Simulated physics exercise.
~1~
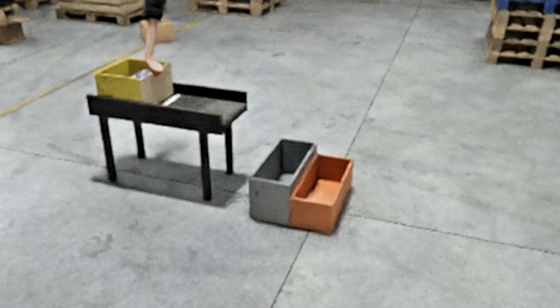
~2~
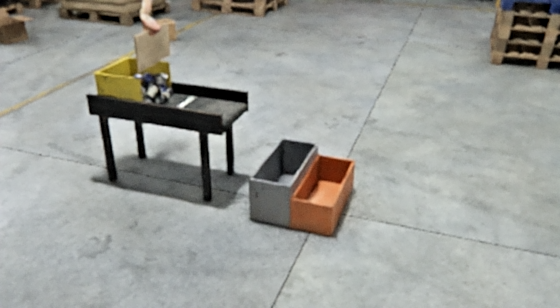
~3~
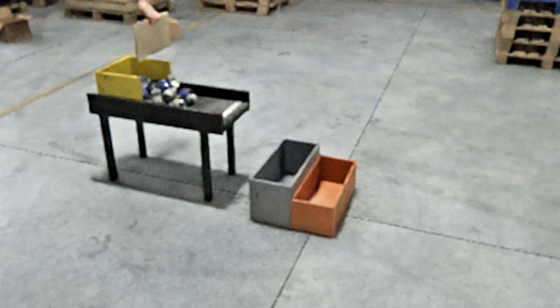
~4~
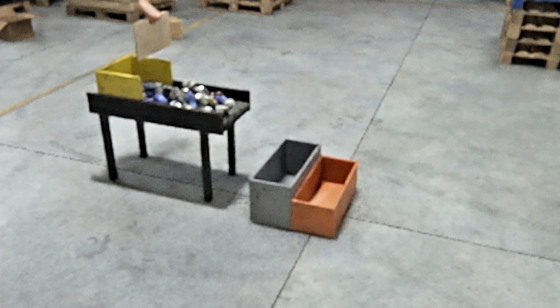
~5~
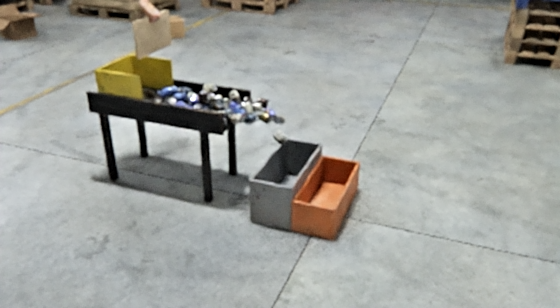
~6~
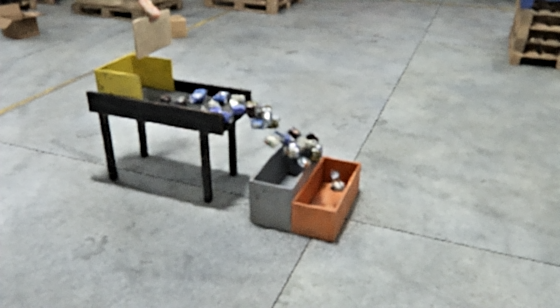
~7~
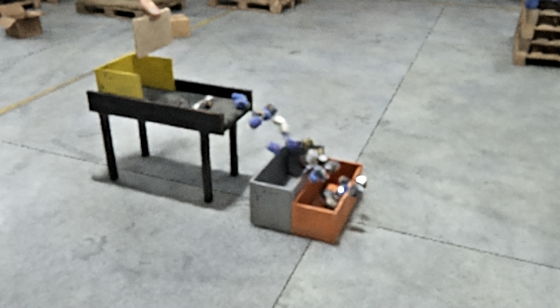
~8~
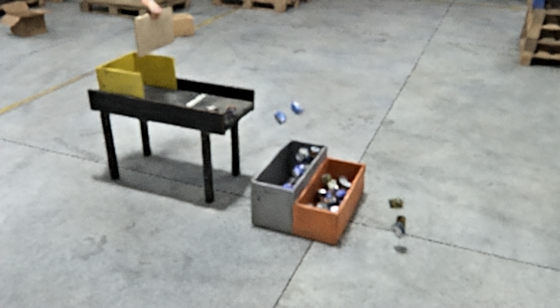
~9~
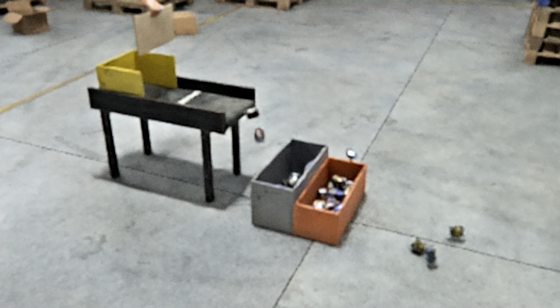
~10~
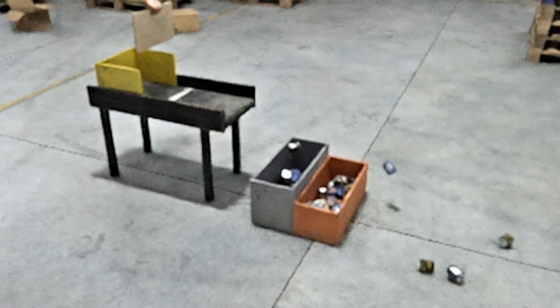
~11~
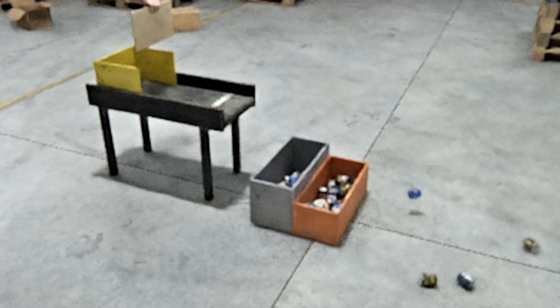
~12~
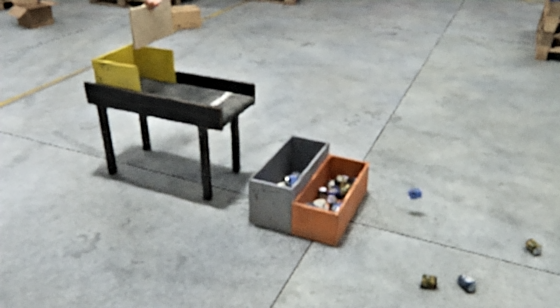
On the grey concrete floor of a warehouse with pallets at the back, seen from slightly above, a dark table-like belt with a yellow pen at its left end stands left of a grey tub and an orange tub. A hand at the top lifts a tan panel from the pen, and small mixed-colour cans spread rightward along the belt. They spill off its end in a stream, dropping into both tubs. A few cans fly past and land on the floor. At the end, the belt is empty, more cans lie in the orange tub than the grey, and four rest beyond them.
